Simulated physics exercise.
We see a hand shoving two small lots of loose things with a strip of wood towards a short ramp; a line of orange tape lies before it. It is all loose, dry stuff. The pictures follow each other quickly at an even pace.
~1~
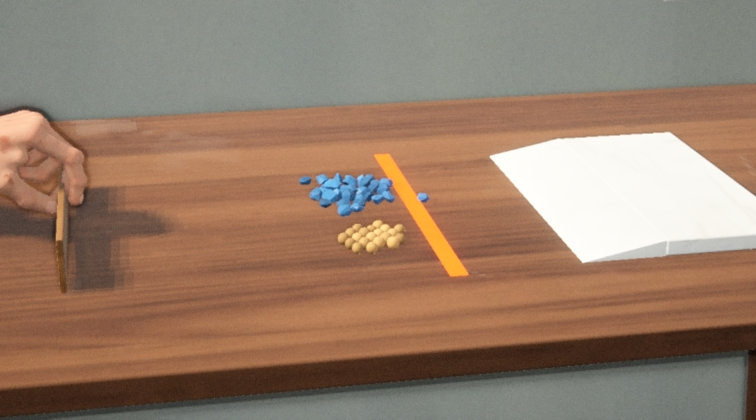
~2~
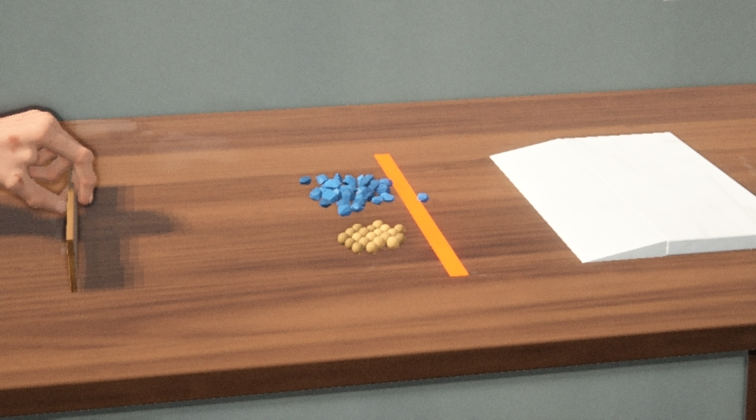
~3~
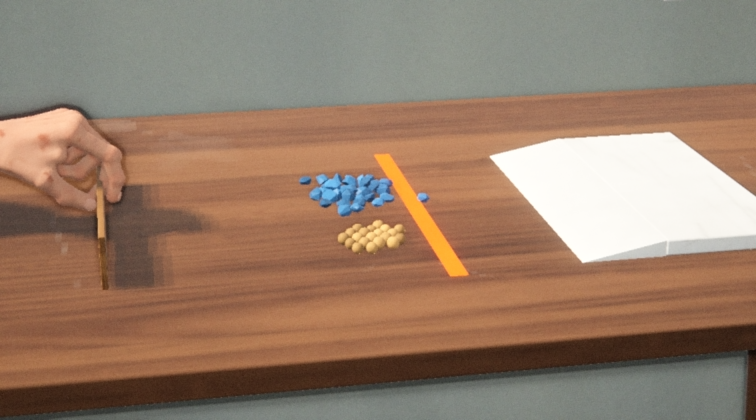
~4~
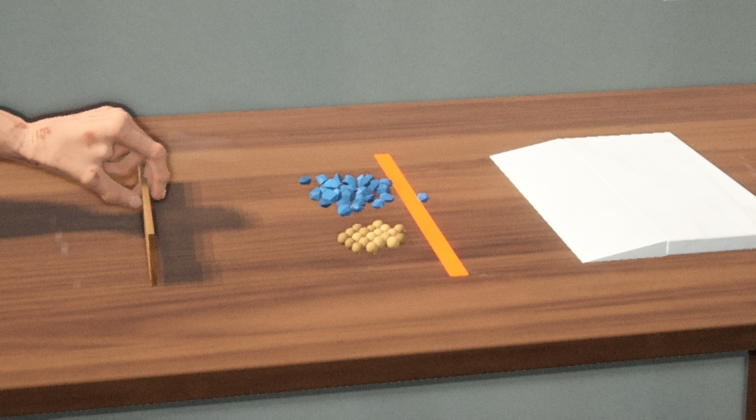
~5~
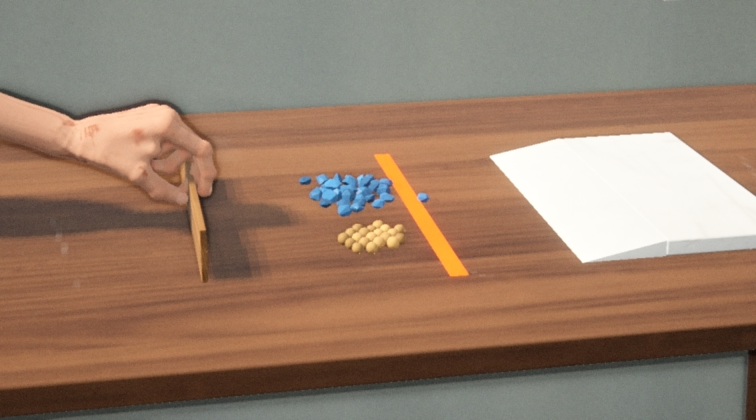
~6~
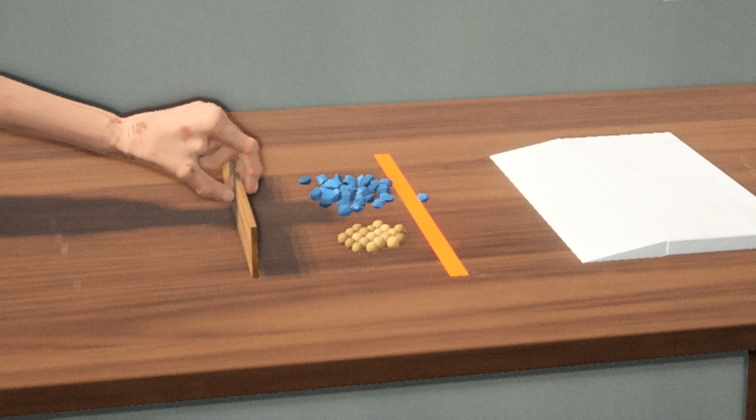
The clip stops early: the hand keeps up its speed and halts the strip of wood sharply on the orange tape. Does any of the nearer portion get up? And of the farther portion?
The nearer portion gets up on to the slab, in part at least and the farther portion never reaches the slab.
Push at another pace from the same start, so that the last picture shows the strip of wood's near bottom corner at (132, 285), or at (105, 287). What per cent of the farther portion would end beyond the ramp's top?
The first gives 0 %, the second 0 %.
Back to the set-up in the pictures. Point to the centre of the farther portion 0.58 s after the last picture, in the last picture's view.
Around (482, 184).
Then, 0.14 s after the last picture, strip of wood still moving, near (346, 169); nearer portion all short of the ramp; farther portion all short of the ramp.
Then, 0.30 s after the last picture, strip of wood stopped at the orange tape; nearer portion a small part on the ramp, nearly all short of the ramp; farther portion all short of the ramp.
Then, 0.58 s after the last picture, strip of wood stopped at the orange tape; nearer portion about two thirds past the top, about a third on the ramp; farther portion a stray few on the ramp, nearly all short of the ramp.
By the end, strip of wood stopped at the orange tape; nearer portion nearly all past the top, a small part short of the ramp; farther portion none past the top, a stray few on the ramp, nearly all short of the ramp.
